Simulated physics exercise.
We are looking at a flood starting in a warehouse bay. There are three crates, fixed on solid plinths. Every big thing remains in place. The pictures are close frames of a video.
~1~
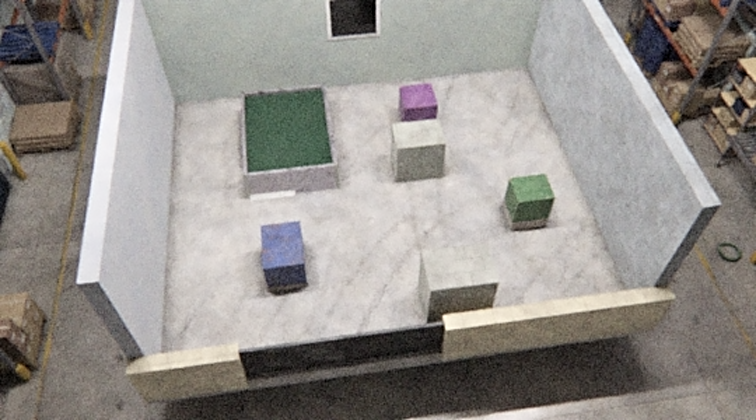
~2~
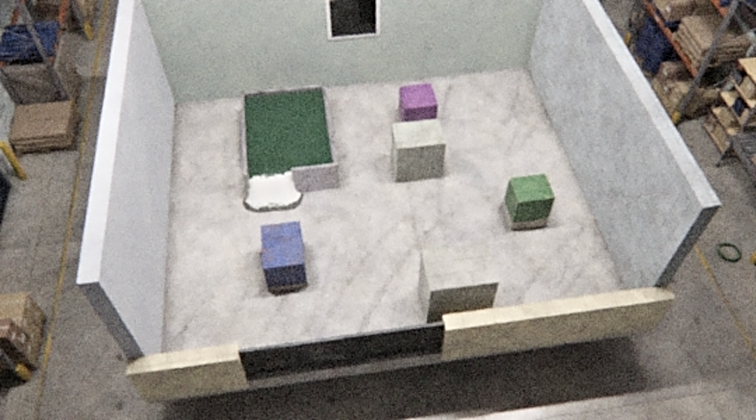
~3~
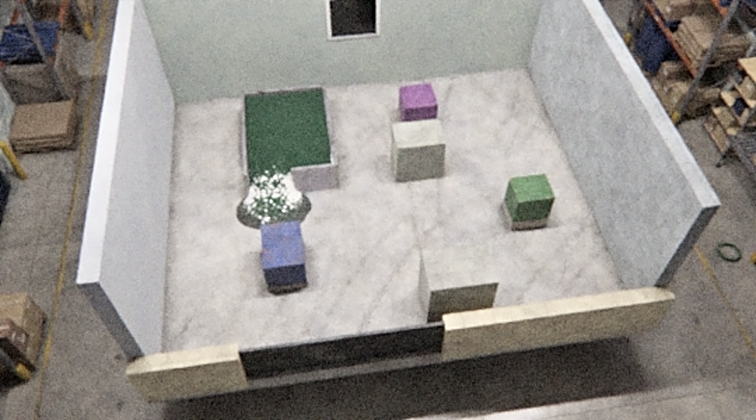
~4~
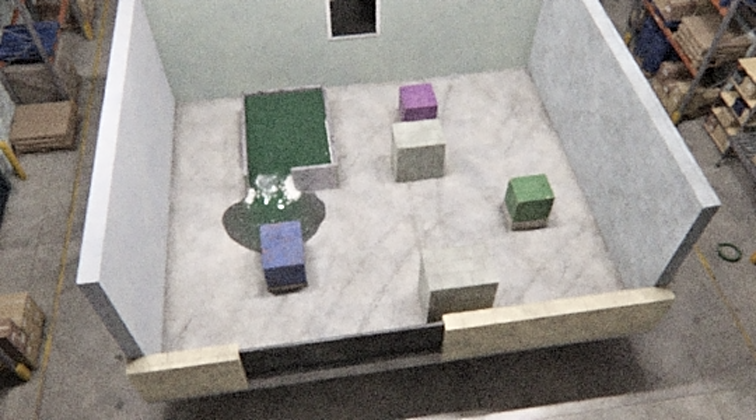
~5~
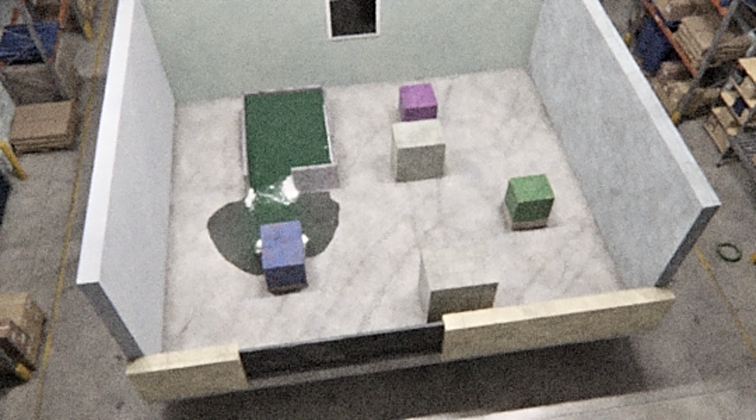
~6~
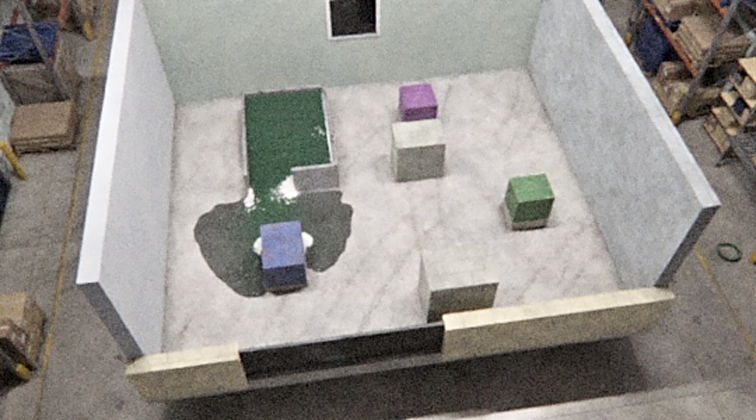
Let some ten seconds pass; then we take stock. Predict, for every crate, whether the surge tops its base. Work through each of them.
My prediction: The green crate does not get topped; the blue crate gets topped; the purple crate does not get topped.
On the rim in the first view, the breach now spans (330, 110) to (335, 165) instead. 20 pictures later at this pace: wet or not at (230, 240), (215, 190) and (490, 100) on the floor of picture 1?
In order: Spared, spared, swamped.
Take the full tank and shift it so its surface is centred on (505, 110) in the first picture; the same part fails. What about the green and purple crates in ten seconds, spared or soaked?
I'd expect that the green crate sees the flood while the purple crate stays clear.
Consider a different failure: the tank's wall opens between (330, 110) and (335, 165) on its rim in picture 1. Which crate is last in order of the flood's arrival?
The blue crate.
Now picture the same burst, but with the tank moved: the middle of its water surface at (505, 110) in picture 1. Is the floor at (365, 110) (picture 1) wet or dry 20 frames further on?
By that frame the spot is left unwetted.
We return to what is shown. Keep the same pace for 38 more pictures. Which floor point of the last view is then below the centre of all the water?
It's close to (330, 225).
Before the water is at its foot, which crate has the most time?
Last comes the purple crate.
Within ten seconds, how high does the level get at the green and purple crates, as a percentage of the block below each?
I'd say 60 per cent for the first one and 10 per cent for the second.
A moment on, water covers 15 % of the floor; the green crate not reached, the blue crate water round its plinth, the purple crate not reached.
Next, water covers 30 % of the floor; the green crate not reached, the blue crate water round its plinth, the purple crate not reached.
Then, water covers 45 % of the floor; the green crate water round its plinth, the blue crate water round its plinth, the purple crate not reached.
Later, water covers 60 % of the floor; the green crate water round its plinth, the blue crate water round its plinth, the purple crate water round its plinth.
In the end, water covers 85 % of the floor; the green crate stayed above the water, the blue crate was topped, the purple crate stayed above the water.
